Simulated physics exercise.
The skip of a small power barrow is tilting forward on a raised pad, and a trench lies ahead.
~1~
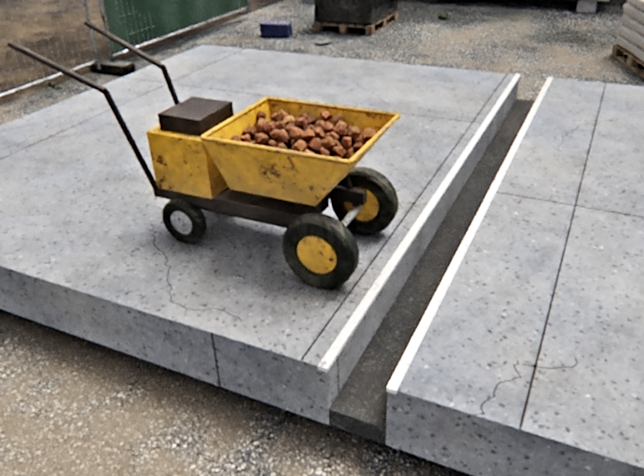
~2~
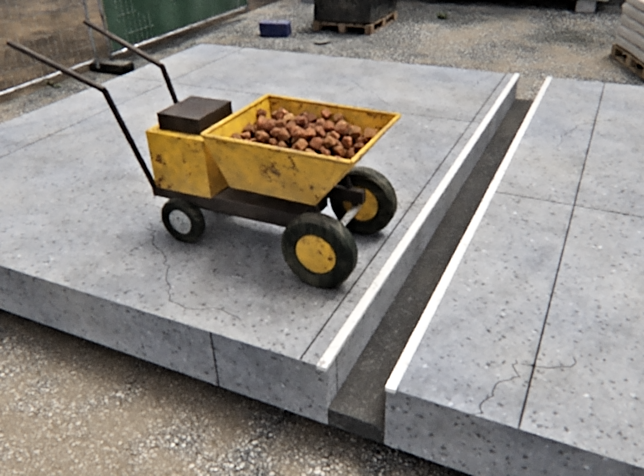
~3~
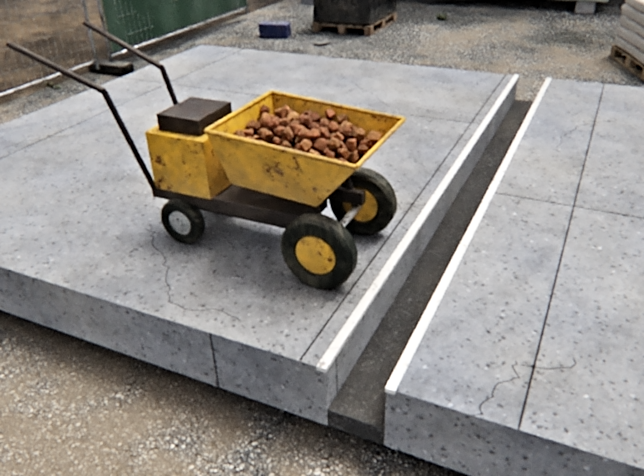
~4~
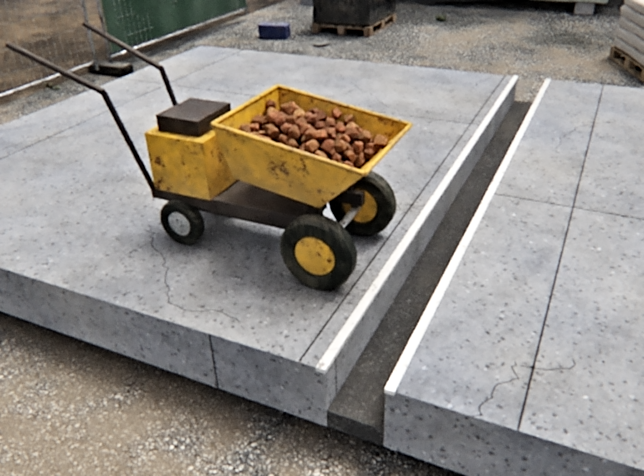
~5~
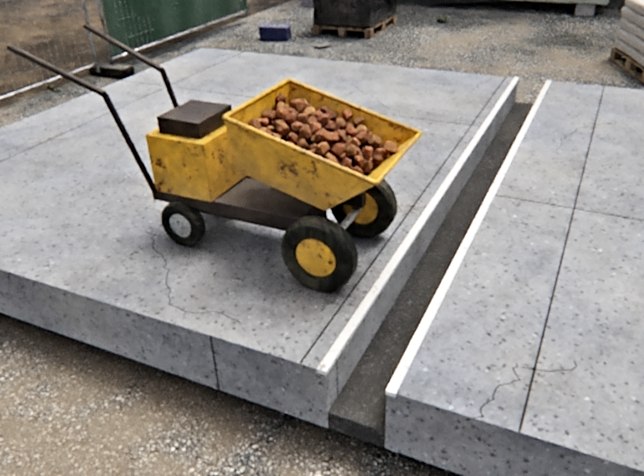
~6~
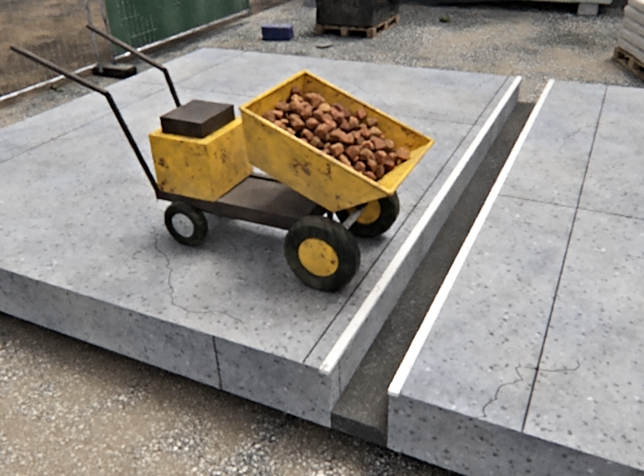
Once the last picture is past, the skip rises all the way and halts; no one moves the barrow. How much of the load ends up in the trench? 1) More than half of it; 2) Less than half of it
Option 2: Less than half of it.
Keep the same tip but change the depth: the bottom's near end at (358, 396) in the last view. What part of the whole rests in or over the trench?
0 %.
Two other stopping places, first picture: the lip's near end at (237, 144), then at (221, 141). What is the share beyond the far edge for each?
Near 0 and 0 percent respectively.
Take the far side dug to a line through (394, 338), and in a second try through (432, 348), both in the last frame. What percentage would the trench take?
The first try comes out at 0 percent and the second at 20 percent.
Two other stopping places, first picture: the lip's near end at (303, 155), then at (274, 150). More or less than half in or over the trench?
The bulk, then the bulk.
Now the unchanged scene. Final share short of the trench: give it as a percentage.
0 percent.
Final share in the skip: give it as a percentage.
I reckon some 10 percent.
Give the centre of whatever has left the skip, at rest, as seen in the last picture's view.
Roughly pixel (498, 287).
Just after the last frame, skip tipped steeply; every one in the skip.
A moment on, skip tipped right over; roughly two thirds in the skip; roughly a third beyond it; just a few falling.
Further on, skip tipped right over; about a tenth in the skip; just a few in or heaped over the trench; the larger part beyond it.
When it is over, skip tipped right over; about a tenth in the skip; just a few in or heaped over the trench; the larger part beyond it.
